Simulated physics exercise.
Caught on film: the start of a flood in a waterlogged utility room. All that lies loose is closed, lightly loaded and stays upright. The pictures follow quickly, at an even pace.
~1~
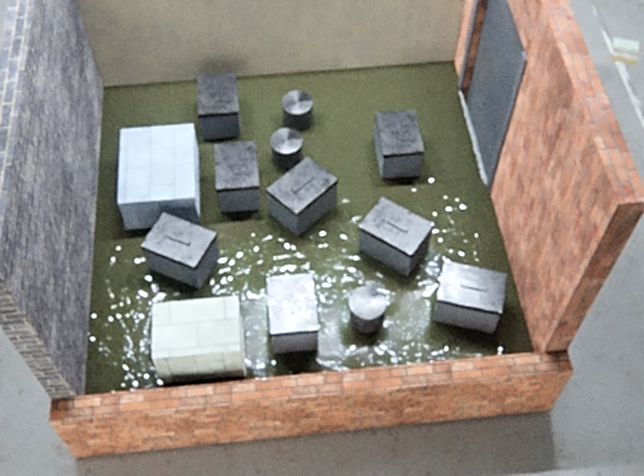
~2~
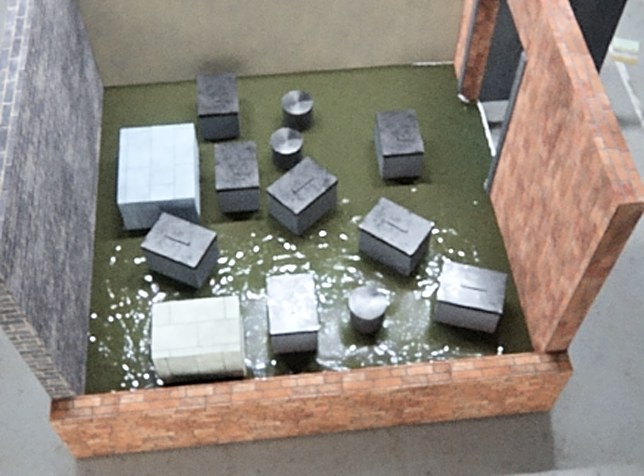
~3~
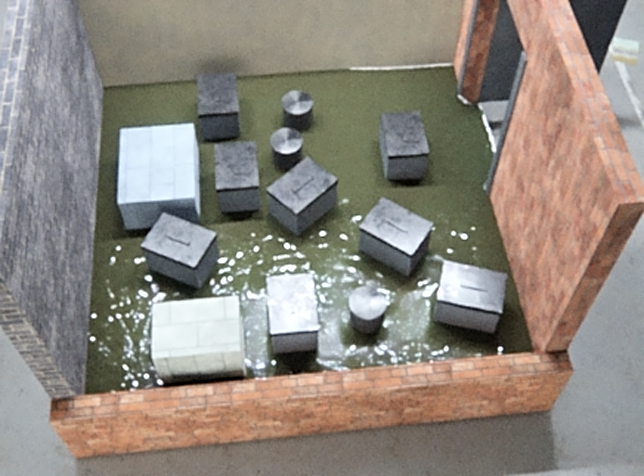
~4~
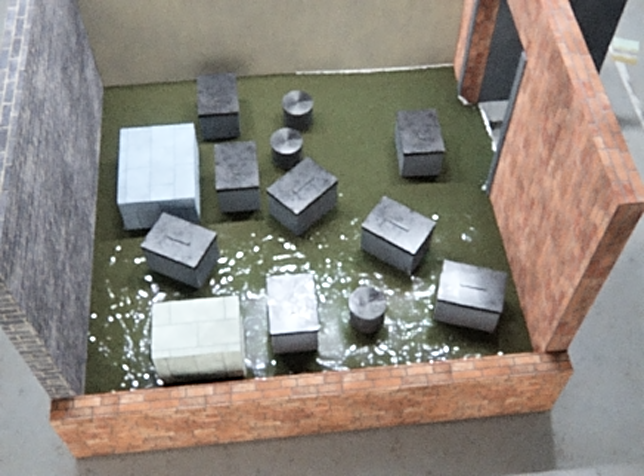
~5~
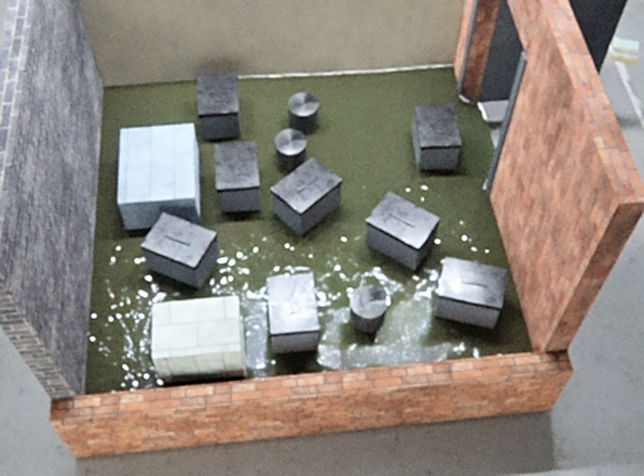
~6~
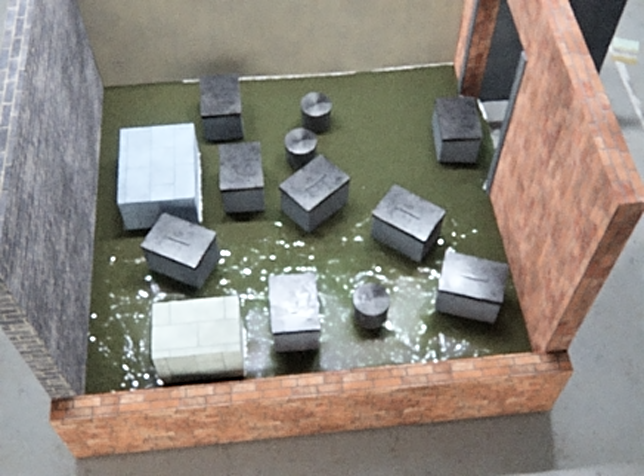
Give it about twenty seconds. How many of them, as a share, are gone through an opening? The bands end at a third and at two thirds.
Share: Two thirds or above.
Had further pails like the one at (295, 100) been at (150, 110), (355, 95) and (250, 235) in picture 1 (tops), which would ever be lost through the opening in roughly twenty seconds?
One after the other: Still in, yes, through.
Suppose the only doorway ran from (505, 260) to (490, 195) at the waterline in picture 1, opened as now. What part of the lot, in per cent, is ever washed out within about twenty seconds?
I make it 50 per cent.
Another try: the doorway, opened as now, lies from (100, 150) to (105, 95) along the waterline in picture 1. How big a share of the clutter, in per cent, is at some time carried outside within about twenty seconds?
Roughly 50 per cent.
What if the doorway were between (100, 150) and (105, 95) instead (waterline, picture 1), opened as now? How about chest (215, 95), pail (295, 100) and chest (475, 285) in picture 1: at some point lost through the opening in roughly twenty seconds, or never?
In turn: Washed out, out, stays.
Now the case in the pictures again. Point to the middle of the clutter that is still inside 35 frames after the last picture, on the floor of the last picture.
Roughly at (349, 203).
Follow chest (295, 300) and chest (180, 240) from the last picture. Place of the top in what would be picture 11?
Roughly at (325, 292) and (223, 226).
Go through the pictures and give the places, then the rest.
In the first picture, a chest at (399, 132), afloat; a chest at (396, 225), afloat; 0 of 11 have shifted.
In the second picture, a chest at (399, 132), afloat; a chest at (396, 225), afloat; 0 of 11 have shifted.
In the third picture, a chest at (404, 133) floats, close to its start; a chest at (396, 225) floats; 1 of 11 have shifted.
In the fourth picture, a chest at (420, 131), afloat, close to its start; a chest at (399, 224), afloat, close to its start; 1 of 11 have shifted.
In the fifth picture, a chest at (437, 125) floats, a stride from its start; a chest at (403, 219) floats, close to its start; 4 of 11 have shifted.
In the sixth picture, a chest at (459, 117), afloat, a stride from its start; a chest at (409, 212) floats, close to its start; 7 of 11 have shifted.
A moment on, 1 of 11 are out; 10 afloat.
Next, 5 of 11 are out; 6 afloat.
Later, 9 of 11 are out; 2 afloat.
In the end, 10 of 11 are out; 1 afloat.
